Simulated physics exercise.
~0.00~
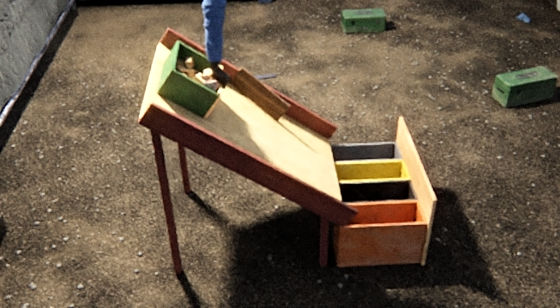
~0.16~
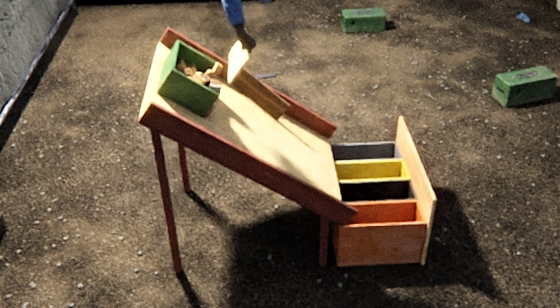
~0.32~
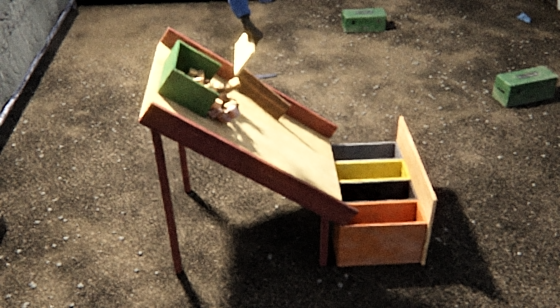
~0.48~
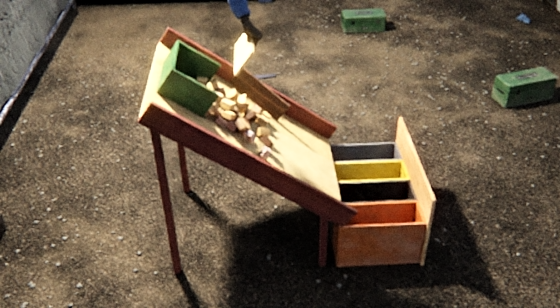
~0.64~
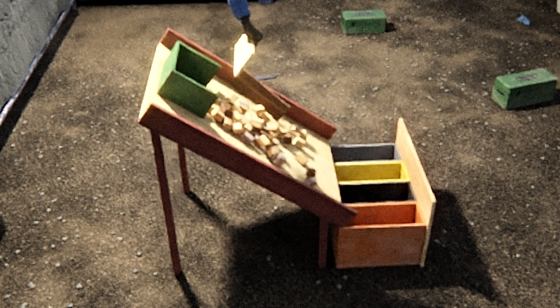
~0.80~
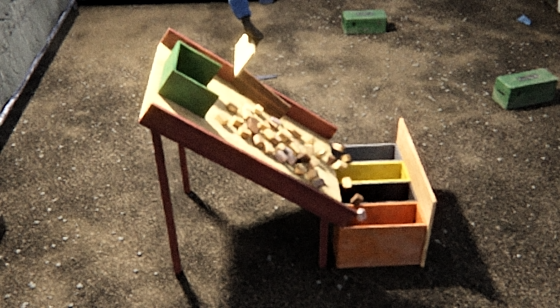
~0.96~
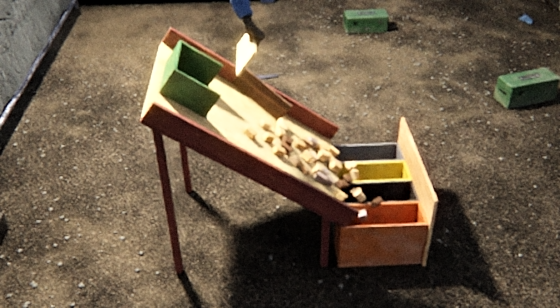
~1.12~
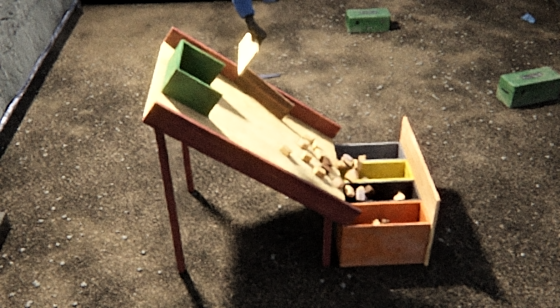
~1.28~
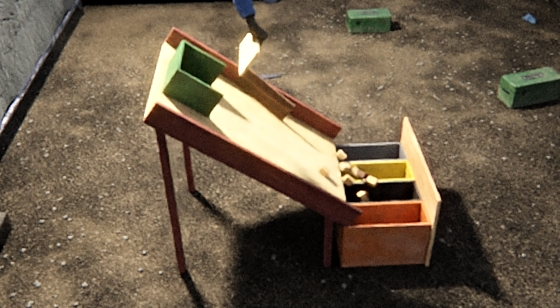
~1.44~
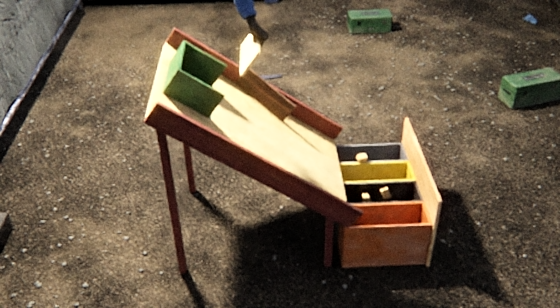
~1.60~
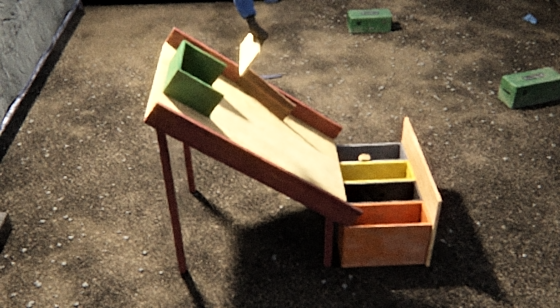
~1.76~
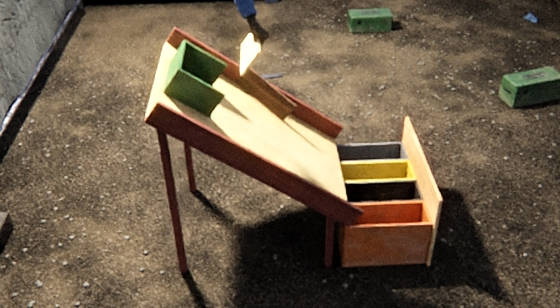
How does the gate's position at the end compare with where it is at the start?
At the start the gate is down by the green pen that holds the blocks. By the end it is held higher up and further to the right, clear of the pen's opening.
